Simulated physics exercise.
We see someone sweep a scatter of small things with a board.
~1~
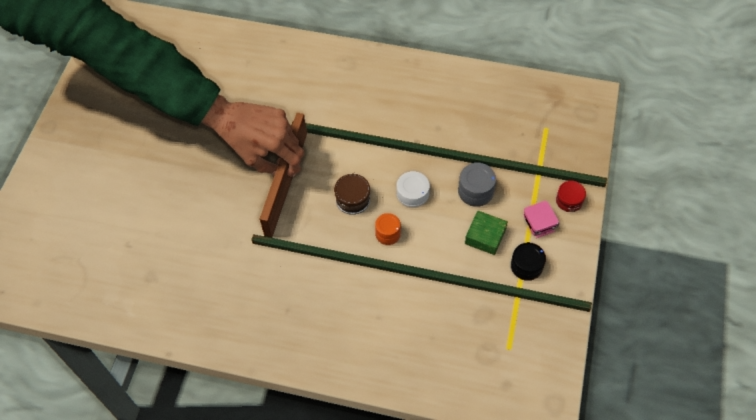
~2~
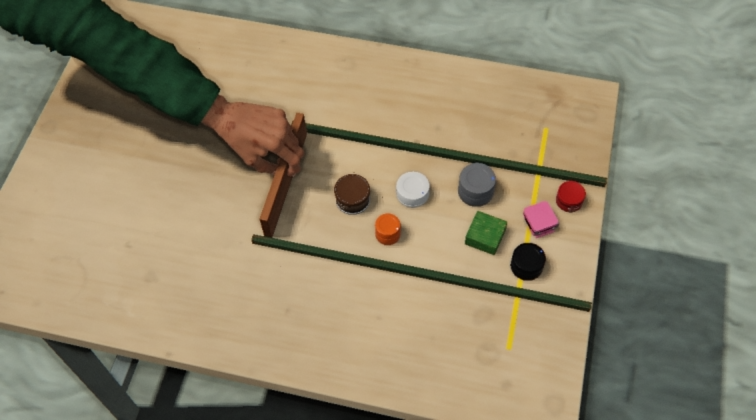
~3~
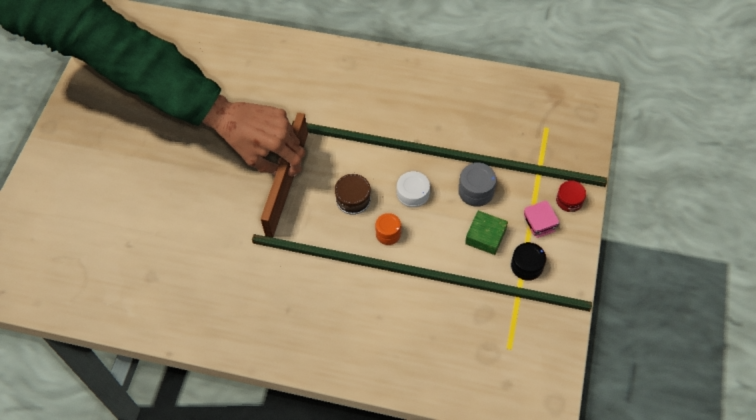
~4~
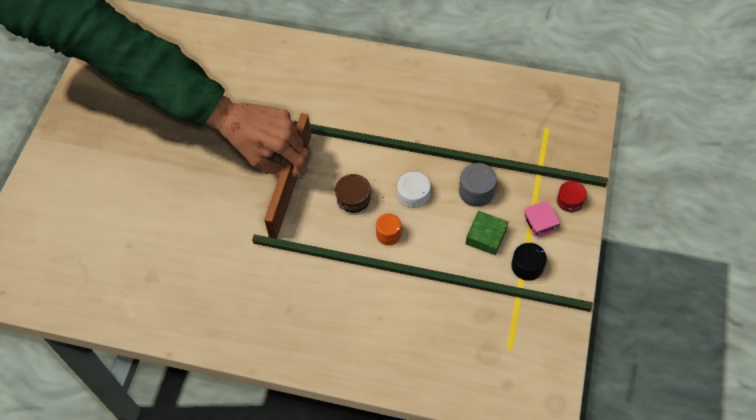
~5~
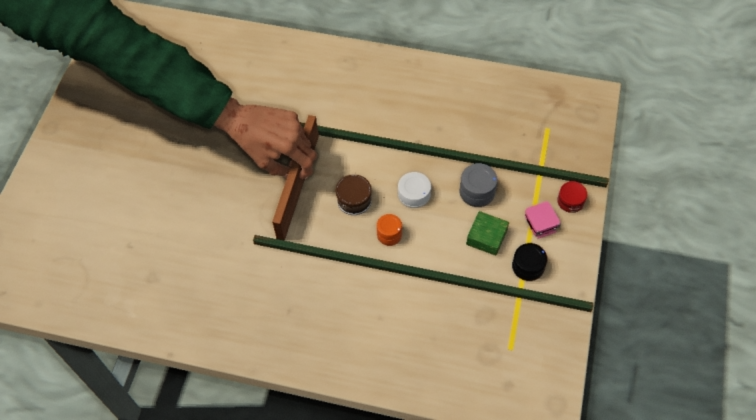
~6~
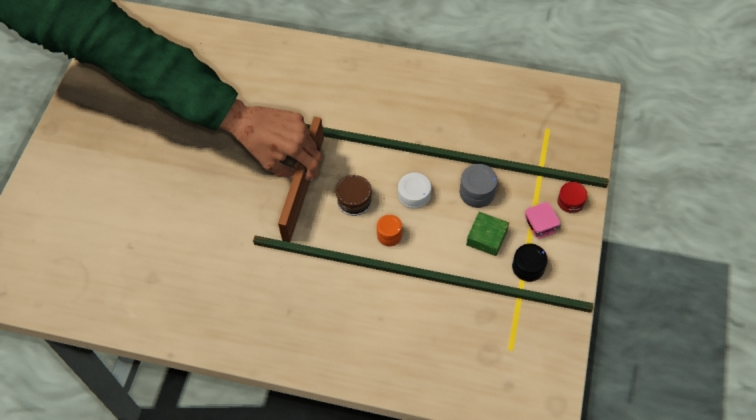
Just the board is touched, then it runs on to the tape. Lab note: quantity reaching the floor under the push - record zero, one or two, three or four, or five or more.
I predict that one of them or two will leave the table.
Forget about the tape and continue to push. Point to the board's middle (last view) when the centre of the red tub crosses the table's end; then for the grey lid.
First one: Around (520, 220). Other one: Around (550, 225).
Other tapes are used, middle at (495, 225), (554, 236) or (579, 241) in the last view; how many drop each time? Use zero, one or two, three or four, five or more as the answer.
Tape by tape, the falls would be: None, then just one or two, then at least five.
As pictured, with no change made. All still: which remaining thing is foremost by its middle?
That would be the black lid.
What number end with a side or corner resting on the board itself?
It ends up touching 3.
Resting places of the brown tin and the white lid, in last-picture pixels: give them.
Reading them off: First (549, 231); then (552, 202).
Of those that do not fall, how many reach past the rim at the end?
I get 1.
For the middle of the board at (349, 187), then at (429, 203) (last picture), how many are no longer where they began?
The count is 1 at the first point and 4 at the second.
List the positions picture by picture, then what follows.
Red tub (571, 197); pink case (540, 220); black lid (528, 262); board (285, 174); tape (529, 231), in the first frame.
Pink case (540, 220); board (284, 174), in the second frame.
Black lid (528, 261); brown tin (353, 194), in the third frame.
Red tub (571, 197); green block (487, 233), in the fourth frame.
Pink case (541, 220); orange lid (389, 230), in the fifth frame.
Red tub (572, 198); pink case (542, 221); black lid (530, 263); board (302, 179); tape (530, 232), in the sixth frame.
Soon after, none off yet; red tub at rest near (572, 198); pink case at rest near (542, 221); black lid at rest near (530, 263).
Then, none off yet; red tub moving near (577, 198); pink case moving near (547, 225); black lid moved about its own width near (547, 277).
By the end, the number that fall off is one or two; fallen, red tub.
